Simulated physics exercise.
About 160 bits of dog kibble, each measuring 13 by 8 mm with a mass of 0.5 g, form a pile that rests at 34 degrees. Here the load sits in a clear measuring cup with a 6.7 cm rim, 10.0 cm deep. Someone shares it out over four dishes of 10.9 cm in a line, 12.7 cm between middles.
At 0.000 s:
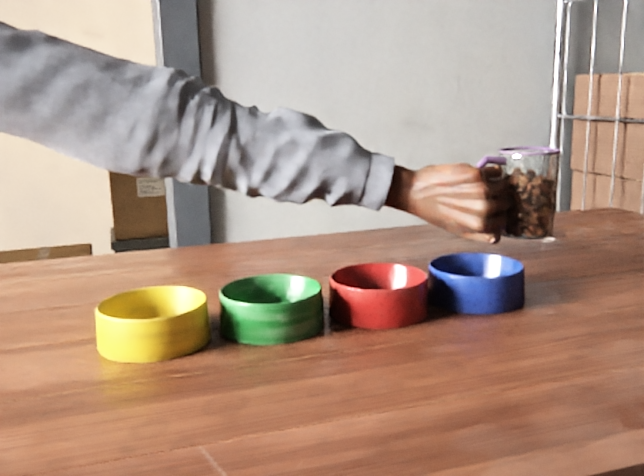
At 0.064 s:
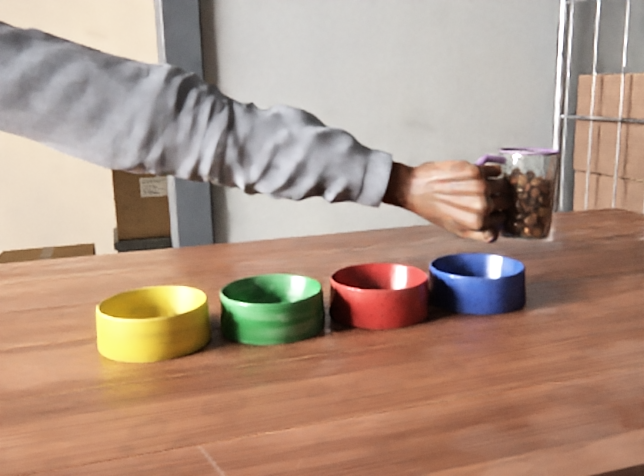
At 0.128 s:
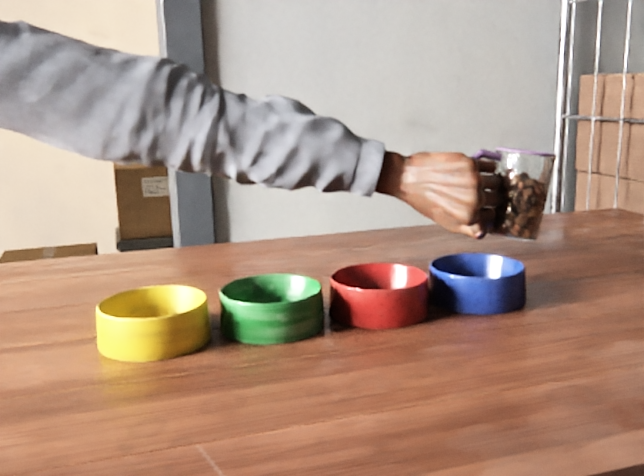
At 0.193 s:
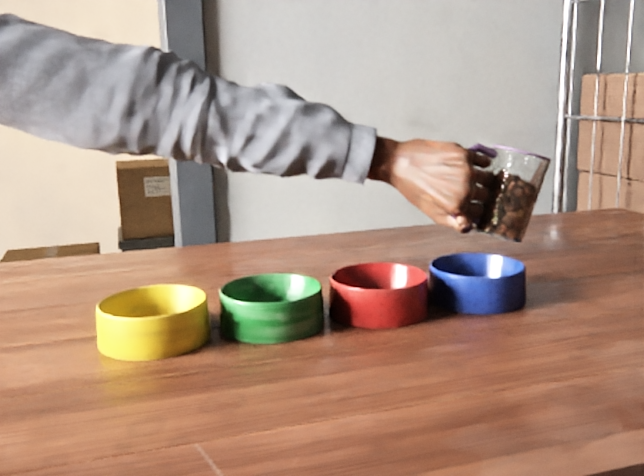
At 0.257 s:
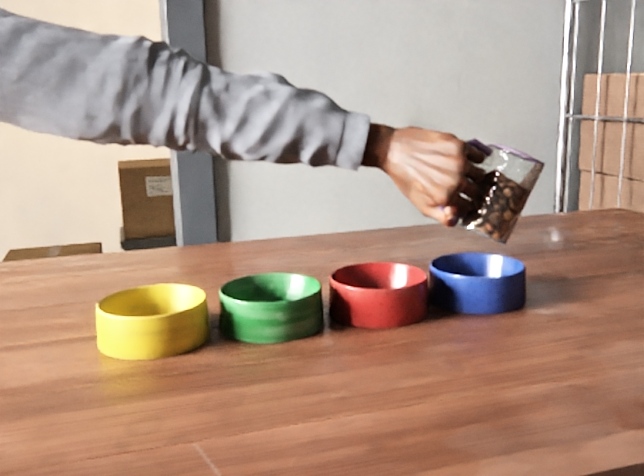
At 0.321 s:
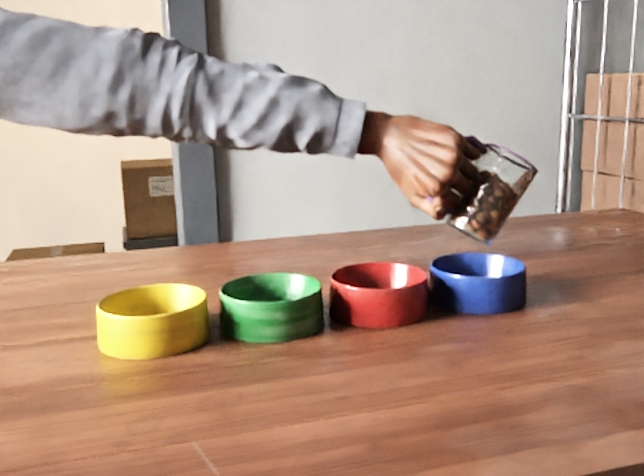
A hand moves a clear cup of brown kibble left while tilting it above colored dishes.
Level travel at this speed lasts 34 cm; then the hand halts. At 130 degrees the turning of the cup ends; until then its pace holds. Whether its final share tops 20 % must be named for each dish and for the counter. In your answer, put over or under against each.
Red - over; blue - under; green - under; yellow - under; counter - under.
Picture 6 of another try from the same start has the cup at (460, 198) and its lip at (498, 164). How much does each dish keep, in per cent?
You'd end up with red at 0, blue at 0, green at 100 and yellow at 0.
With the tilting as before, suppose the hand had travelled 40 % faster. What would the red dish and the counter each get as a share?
Red 10, counter 10.
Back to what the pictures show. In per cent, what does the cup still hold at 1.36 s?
I reckon around 0 per cent.
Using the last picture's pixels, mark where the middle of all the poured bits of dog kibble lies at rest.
Somewhere around (379, 296) in the final frame.
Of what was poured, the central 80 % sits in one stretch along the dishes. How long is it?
I'd put it near 7 cm.
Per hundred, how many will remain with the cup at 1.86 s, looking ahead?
About 0 per cent.
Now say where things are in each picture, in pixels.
The first picture shows cup at (528, 193), tilt 0 degrees, lip at (554, 150), moved 0.0 cm; middle of the pieces at (522, 205); blue dish at (476, 265); red dish at (378, 277); green dish at (271, 289); yellow dish at (152, 303).
The second picture shows cup at (526, 193), tilt 2 degrees, lip at (554, 151), moved 0.4 cm; middle of the pieces at (520, 205).
The third picture shows cup at (518, 194), tilt 9 degrees, lip at (550, 155), moved 1.4 cm; middle of the pieces at (511, 205).
The fourth picture shows cup at (509, 194), tilt 17 degrees, lip at (544, 160), moved 2.8 cm; middle of the pieces at (500, 205).
The fifth picture shows cup at (498, 195), tilt 25 degrees, lip at (538, 166), moved 4.2 cm; middle of the pieces at (488, 205).
The sixth picture shows cup at (489, 196), tilt 33 degrees, lip at (531, 173), moved 5.6 cm; middle of the pieces at (478, 205); blue dish at (477, 265); red dish at (379, 276); green dish at (271, 287); yellow dish at (153, 300). The cup turns about 125 degrees a second and travels 21 cm a second.
After 0.95 s, tilt 113 degrees; cup holds 95 %, blue 5 %.
After 1.36 s, tilt 130 degrees; cup holds 0 %, red 95 %, blue 5 %.
Then, at 1.86 s, tilt 130 degrees; cup holds 0 %, red 95 %, blue 5 %.
In the end, at 2.2 s, red 95 %, blue 5 %, green 0 %, yellow 0 %, counter 5 %.
